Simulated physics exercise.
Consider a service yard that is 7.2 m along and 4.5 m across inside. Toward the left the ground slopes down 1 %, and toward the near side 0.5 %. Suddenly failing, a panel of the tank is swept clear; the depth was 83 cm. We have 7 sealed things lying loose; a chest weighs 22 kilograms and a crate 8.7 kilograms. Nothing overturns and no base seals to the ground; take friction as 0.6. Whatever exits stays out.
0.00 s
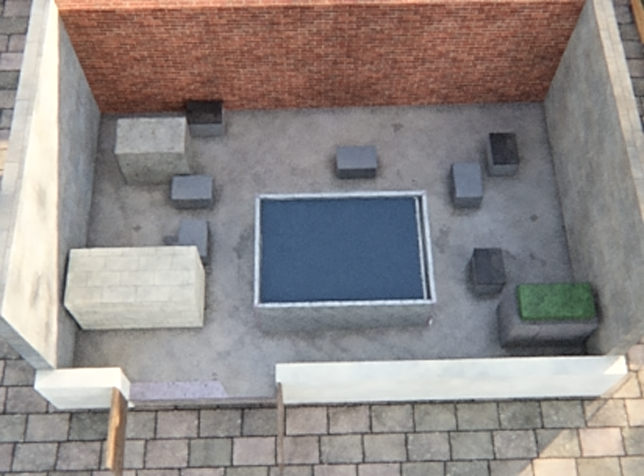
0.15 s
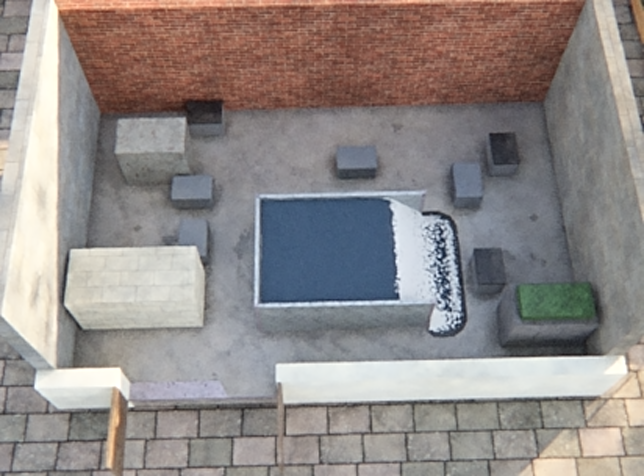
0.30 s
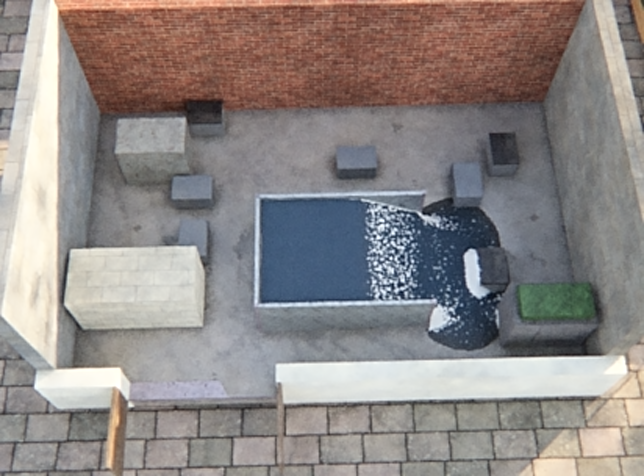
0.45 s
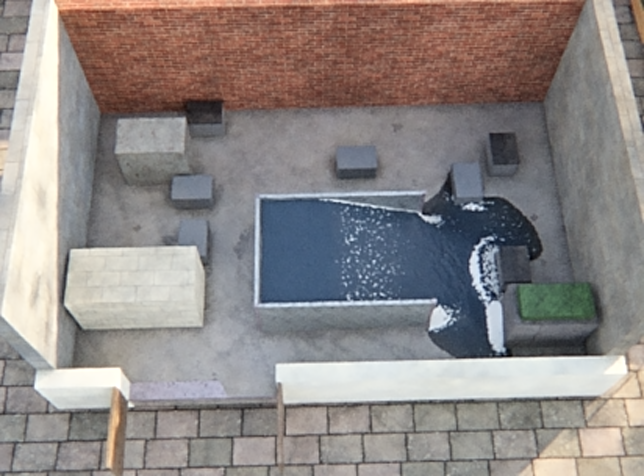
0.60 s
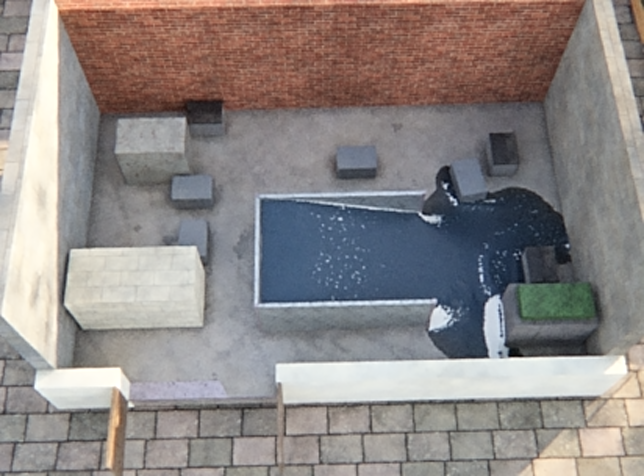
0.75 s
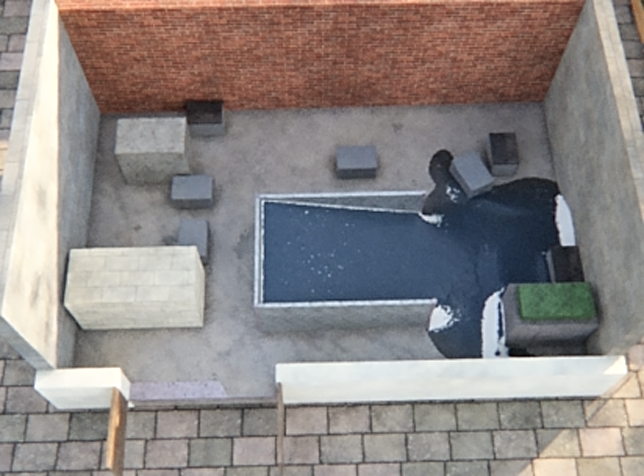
Dark water bursts from the tank's right side, spreads across the yard and shoves boxes along.
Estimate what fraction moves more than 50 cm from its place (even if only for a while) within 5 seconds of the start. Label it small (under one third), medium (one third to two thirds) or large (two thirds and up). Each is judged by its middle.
Large.
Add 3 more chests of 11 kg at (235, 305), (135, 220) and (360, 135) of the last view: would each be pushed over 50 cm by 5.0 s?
In the order asked: Not as far, not as far, farther than that.
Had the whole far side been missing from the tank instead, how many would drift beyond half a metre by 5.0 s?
Then 7.
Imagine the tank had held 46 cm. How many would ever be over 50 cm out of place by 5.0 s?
So the tally would be 3.
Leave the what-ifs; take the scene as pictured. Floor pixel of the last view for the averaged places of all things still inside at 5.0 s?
(224, 191).
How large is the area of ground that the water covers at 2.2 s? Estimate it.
I'd estimate close to 14 m2.
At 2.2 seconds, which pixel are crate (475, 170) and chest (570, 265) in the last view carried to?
Roughly (463, 142), then roughly (559, 200).
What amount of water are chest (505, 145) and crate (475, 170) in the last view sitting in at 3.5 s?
Depth approx. 7 cm / 6 cm.
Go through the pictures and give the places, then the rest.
The first frame shows a chest at (490, 265), on the bottom; a crate at (468, 180), on the bottom; water covers 3.7 m2; 0 of 7 have shifted.
The second frame shows a chest at (490, 265), on the bottom; a crate at (468, 180) rests on the ground; 4.8 m2 under water; 0 of 7 have shifted.
The third frame shows a chest at (493, 265) rests on the ground, 4 cm from its start; a crate at (468, 180) rests on the ground; water covers 6.0 m2; 0 of 7 have shifted.
The fourth frame shows a chest at (515, 264), on the bottom, 35 cm from its start; a crate at (468, 180), on the bottom; water covers 7.2 m2; 1 of 7 have shifted.
The fifth frame shows a chest at (543, 264), on the bottom, 74 cm from its start; a crate at (470, 177) rests on the ground, 6 cm from its start; 8.5 m2 under water; 2 of 7 have shifted.
The sixth frame shows a chest at (568, 263), on the bottom, 110 cm from its start; a crate at (473, 170) rests on the ground, 18 cm from its start; water covers 9.4 m2; 2 of 7 have shifted.
After 1.1 s 1 of 7 are over 50 cm from their spots; 1 afloat.
After 2.2 s 3 of 7 are over 50 cm from their spots; 1 afloat.
After 3.5 s 3 of 7 are over 50 cm from their spots; 2 afloat.
After 5.0 s 6 of 7 are over 50 cm from their spots, and 6 have been at some point; 4 afloat.
